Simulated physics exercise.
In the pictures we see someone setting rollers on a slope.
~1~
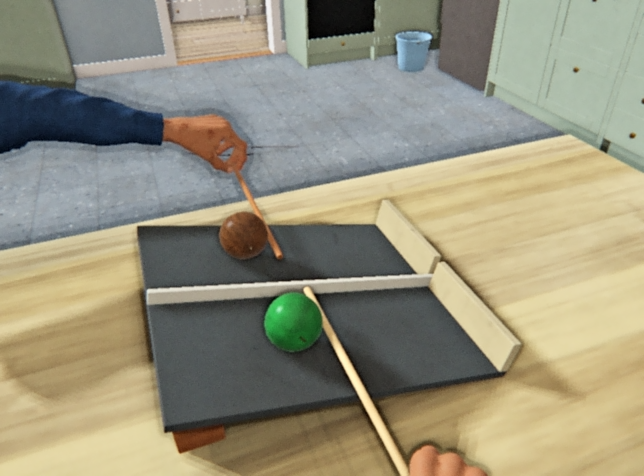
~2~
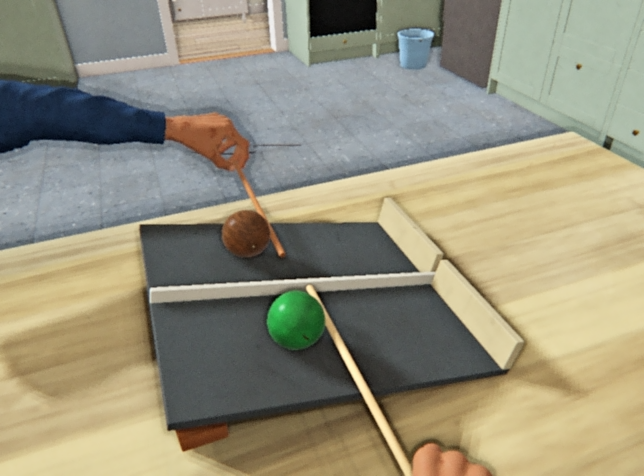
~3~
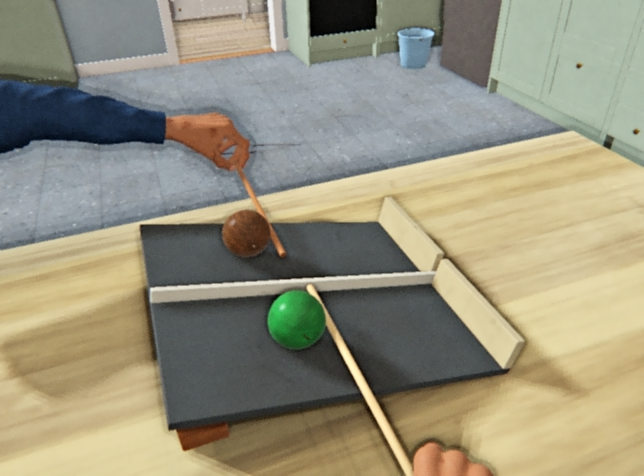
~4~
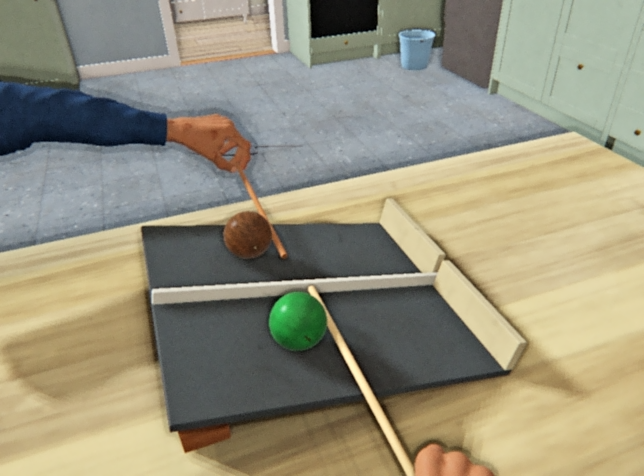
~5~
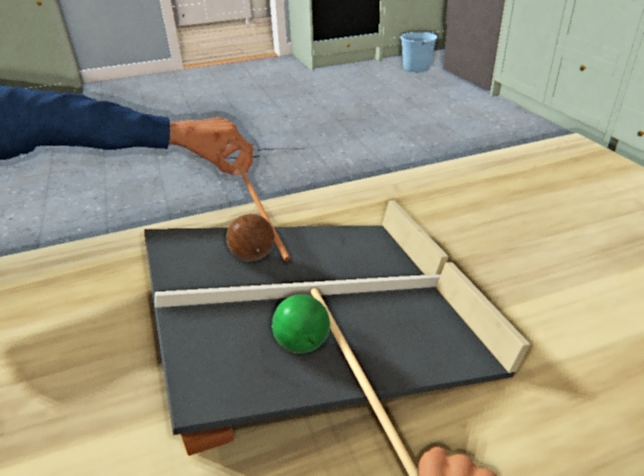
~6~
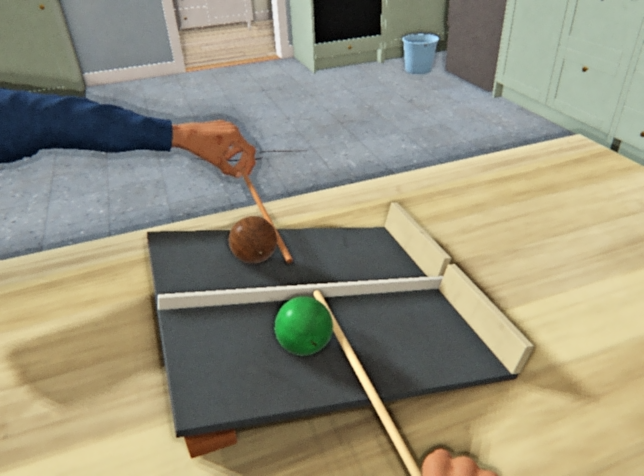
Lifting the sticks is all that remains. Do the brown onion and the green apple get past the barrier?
For the brown onion, it stays put; for the green apple, it stays put.
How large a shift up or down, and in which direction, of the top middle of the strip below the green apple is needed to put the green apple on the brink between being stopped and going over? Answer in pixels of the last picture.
A downward shift of 16 pixels does it.
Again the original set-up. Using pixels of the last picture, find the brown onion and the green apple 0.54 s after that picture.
The first sits near (366, 237) and the second near (435, 313).
Then, 0.32 s on from there, brown onion rolling on the board near (291, 240); green apple rolling on the board near (348, 322).
Then, 0.54 s on from there, brown onion rolling on the board near (366, 237); green apple rolling on the board near (435, 313).
In the end, the brown onion is held by the strip, near (395, 237); the green apple is held by the strip, near (460, 311).
